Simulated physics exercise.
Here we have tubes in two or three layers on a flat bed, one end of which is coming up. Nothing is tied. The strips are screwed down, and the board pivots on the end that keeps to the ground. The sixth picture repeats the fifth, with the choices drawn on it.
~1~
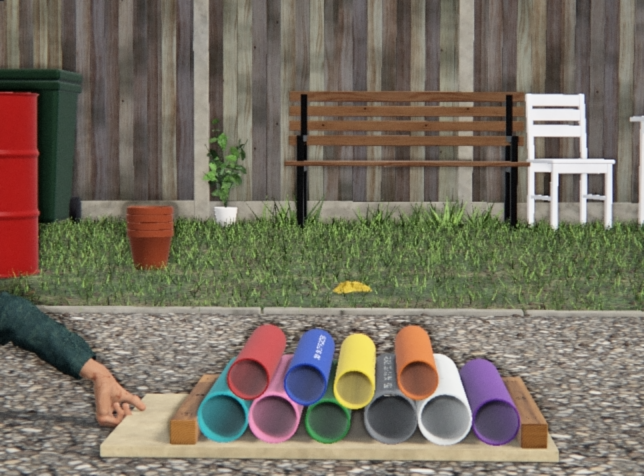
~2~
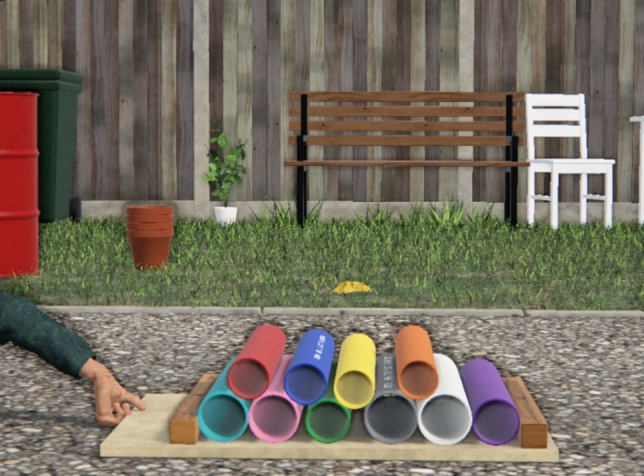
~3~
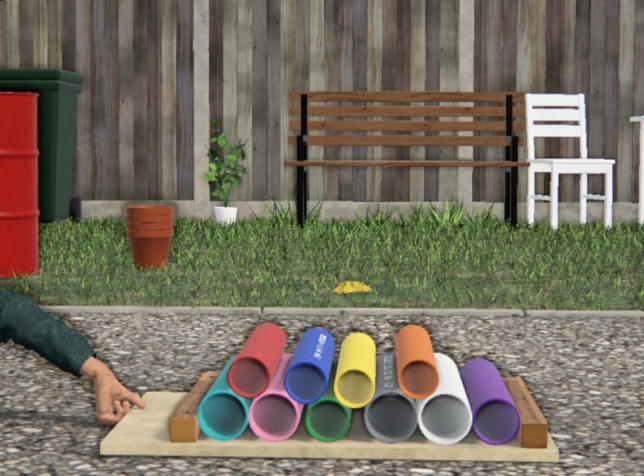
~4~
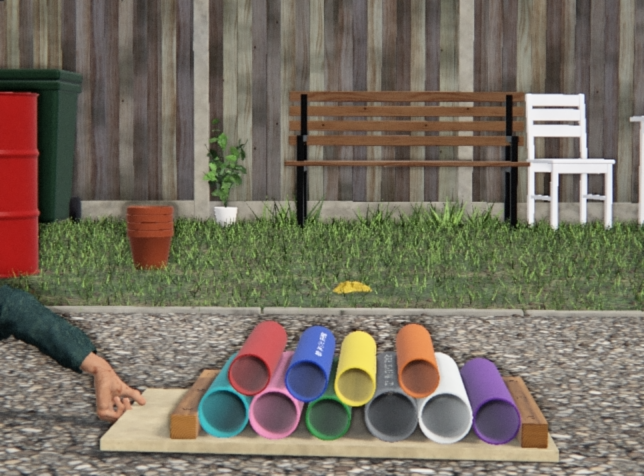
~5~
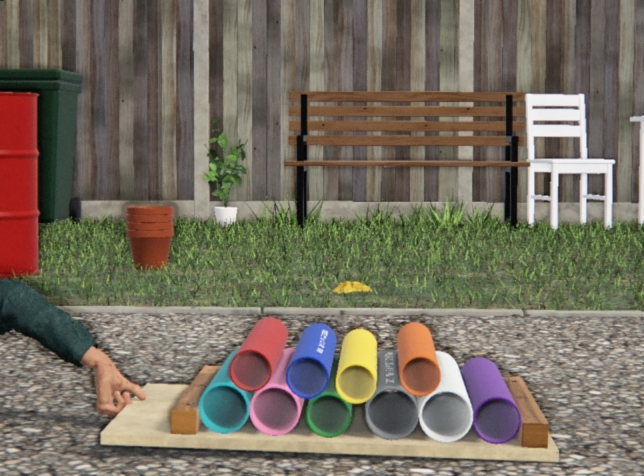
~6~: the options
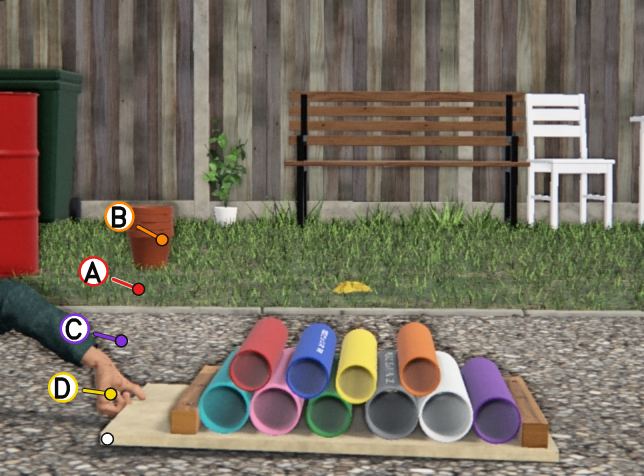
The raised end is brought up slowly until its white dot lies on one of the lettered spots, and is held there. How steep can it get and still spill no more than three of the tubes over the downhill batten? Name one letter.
It can be raised to B.
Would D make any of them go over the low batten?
No.
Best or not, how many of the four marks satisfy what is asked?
Four of them.
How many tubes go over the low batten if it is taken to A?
The count is none.
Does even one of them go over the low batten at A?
At A: No.
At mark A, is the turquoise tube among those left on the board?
Yes.
On the marked copy, A at (138, 289); B at (162, 240); C at (121, 341); D at (111, 394); the white dot at (108, 439).
With B. Early on, board at 17°.
Further on, board at 28°.
At the end, board at 28°, none over the low batten.
As for the rest, A none over the low batten; C none over the low batten; D none over the low batten.
